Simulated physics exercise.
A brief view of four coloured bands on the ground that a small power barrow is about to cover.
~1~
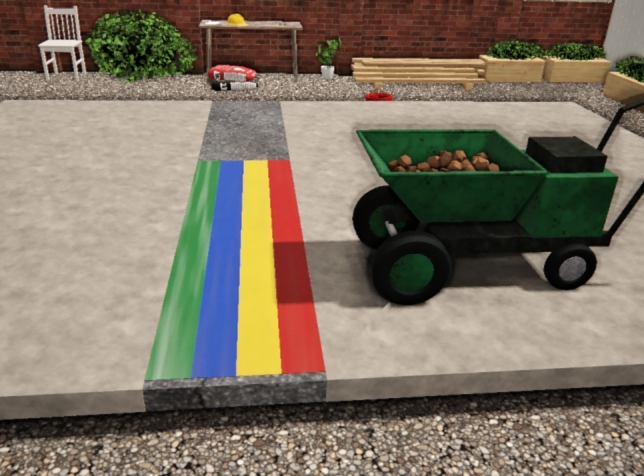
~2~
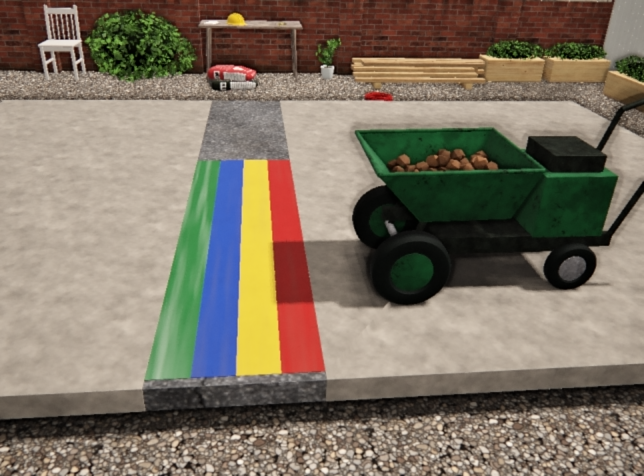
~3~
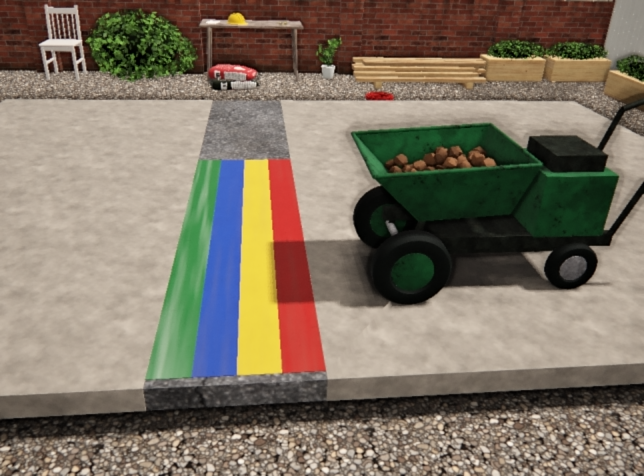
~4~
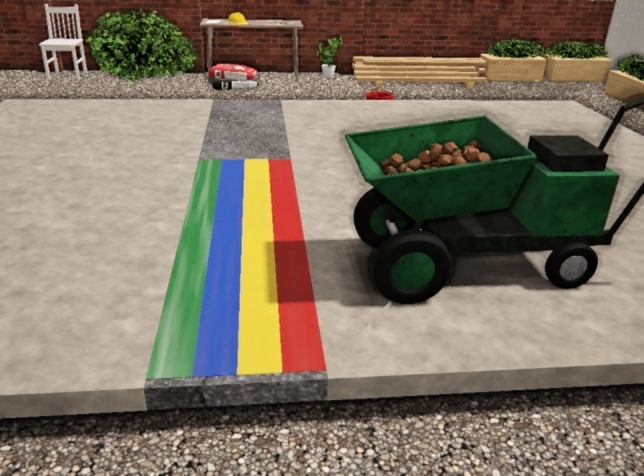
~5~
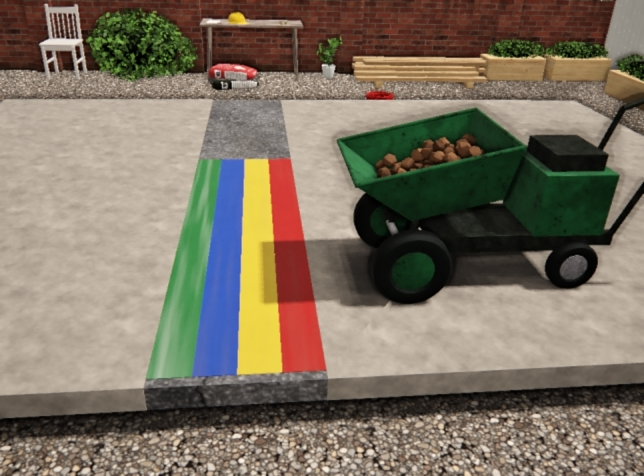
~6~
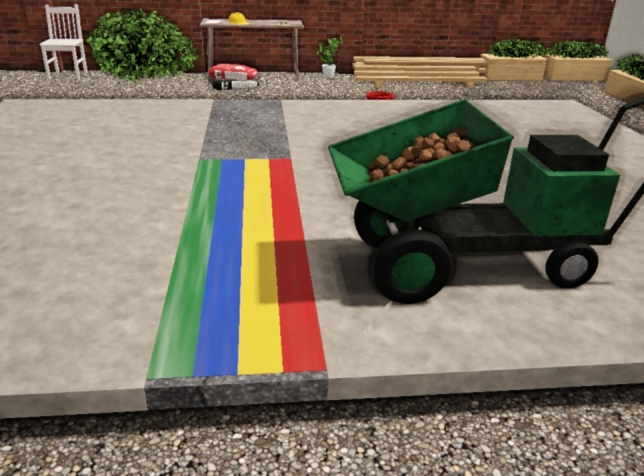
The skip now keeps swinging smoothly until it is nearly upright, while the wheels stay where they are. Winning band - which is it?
Winning band: The yellow one.
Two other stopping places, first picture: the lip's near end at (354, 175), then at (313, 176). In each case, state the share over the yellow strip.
The first stopping place yields 30 % and the other yields 0 %.
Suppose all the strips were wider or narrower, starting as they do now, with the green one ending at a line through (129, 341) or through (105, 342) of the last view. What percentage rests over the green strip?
About 0 %, then 0 %.
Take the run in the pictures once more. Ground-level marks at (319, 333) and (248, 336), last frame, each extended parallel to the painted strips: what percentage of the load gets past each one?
Close to 70 % and 30 %, in that order.
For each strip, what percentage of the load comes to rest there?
Red strip around 20, yellow strip around 30, blue strip around 10, green strip around 5.
Just after the last frame, skip tipped steeply; every one in the skip.
A moment on, skip tipped right over; the larger part in the skip; about a tenth over the red strip; about a tenth over the yellow strip.
Further on, skip tipped right over; roughly a quarter in the skip; roughly a quarter over the red strip; roughly a third over the yellow strip; about a tenth over the blue strip; about a tenth over the green strip; just a few off the paint.
When it is over, skip tipped right over; roughly a quarter in the skip; roughly a quarter over the red strip; roughly a third over the yellow strip; about a tenth over the blue strip; about a tenth over the green strip; about a tenth off the paint.
